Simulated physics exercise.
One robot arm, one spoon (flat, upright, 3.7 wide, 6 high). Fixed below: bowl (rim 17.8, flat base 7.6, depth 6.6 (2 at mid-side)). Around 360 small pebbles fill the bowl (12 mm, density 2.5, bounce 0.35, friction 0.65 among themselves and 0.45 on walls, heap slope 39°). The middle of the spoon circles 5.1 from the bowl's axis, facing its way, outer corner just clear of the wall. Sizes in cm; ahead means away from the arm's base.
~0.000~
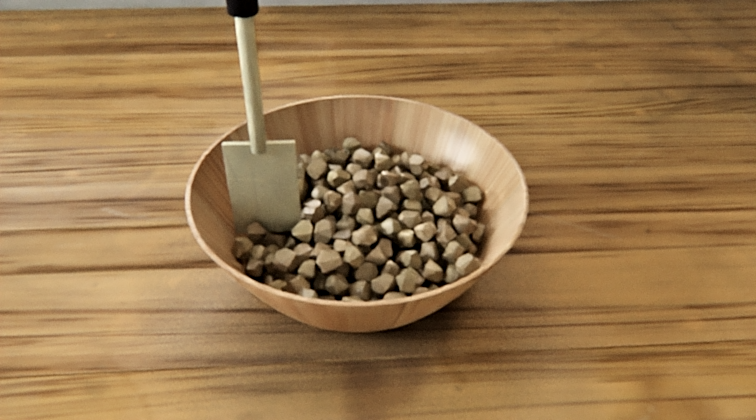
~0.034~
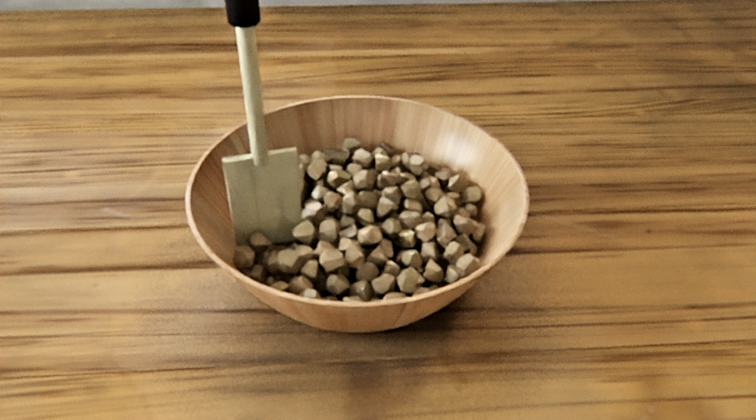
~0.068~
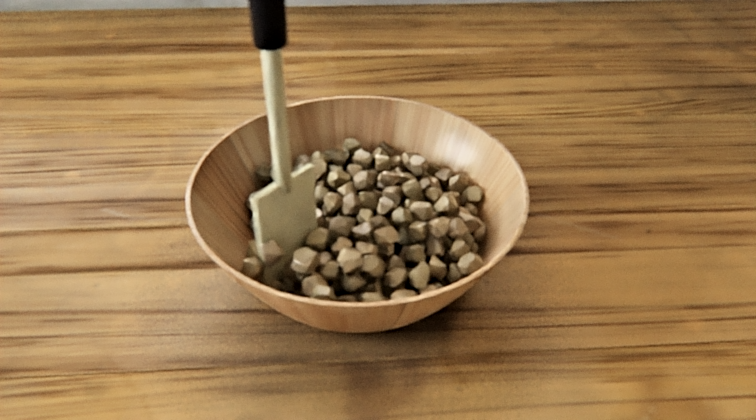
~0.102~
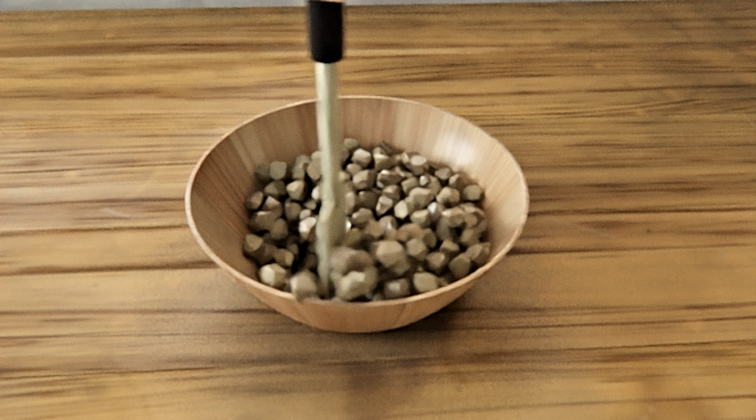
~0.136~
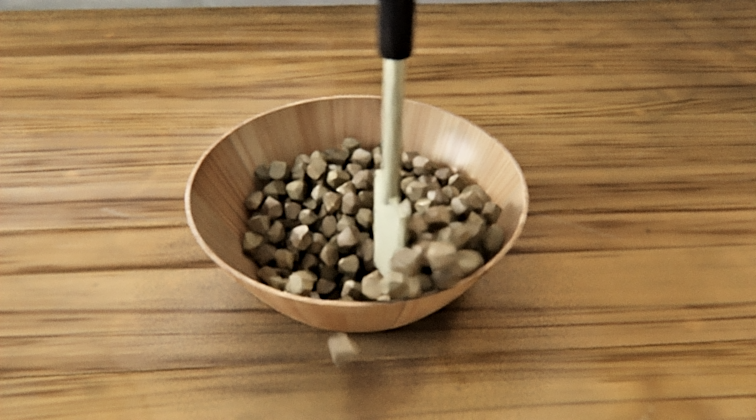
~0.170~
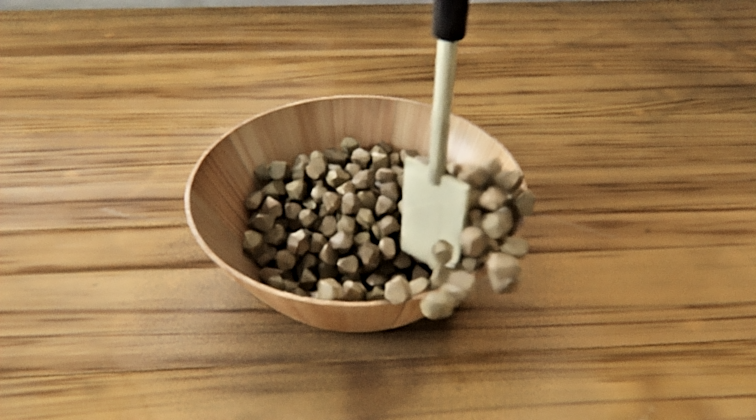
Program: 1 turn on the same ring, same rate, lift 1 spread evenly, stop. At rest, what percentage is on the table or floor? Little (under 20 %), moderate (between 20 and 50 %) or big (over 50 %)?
On the table or floor the share is moderate, between 20 and 50 %.
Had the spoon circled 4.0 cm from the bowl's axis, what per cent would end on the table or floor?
Then about 35 per cent.
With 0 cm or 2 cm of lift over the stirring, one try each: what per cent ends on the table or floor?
About 35 and 20 per cent.
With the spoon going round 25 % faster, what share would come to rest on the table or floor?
Then about 35 per cent.
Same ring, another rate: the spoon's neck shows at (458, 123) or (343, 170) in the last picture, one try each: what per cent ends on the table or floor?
About 30 and 15 per cent.
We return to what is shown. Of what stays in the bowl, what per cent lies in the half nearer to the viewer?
Roughly 60 per cent.
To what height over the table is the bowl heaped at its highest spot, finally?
Roughly 6.5 cm.
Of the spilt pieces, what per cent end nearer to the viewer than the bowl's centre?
Roughly 40 per cent.
After 0.26 s, 218° round, highest piece 11 above the table; 325 in the bowl, 6 on the table or floor, 31 in flight or on the tool.
After 0.35 s, 301° round, highest piece 10 above the table; 291 in the bowl, 28 on the table or floor, 43 in flight or on the tool.
After 0.60 s, 0° round, highest piece 7 above the table; 249 in the bowl, 111 on the table or floor, 2 in flight or on the tool.
After 1.30 s, 0° round, highest piece 6 above the table; 249 in the bowl, 113 on the table or floor.
At rest, 249 in the bowl, 113 on the table or floor. That is 31 % on the table or floor.
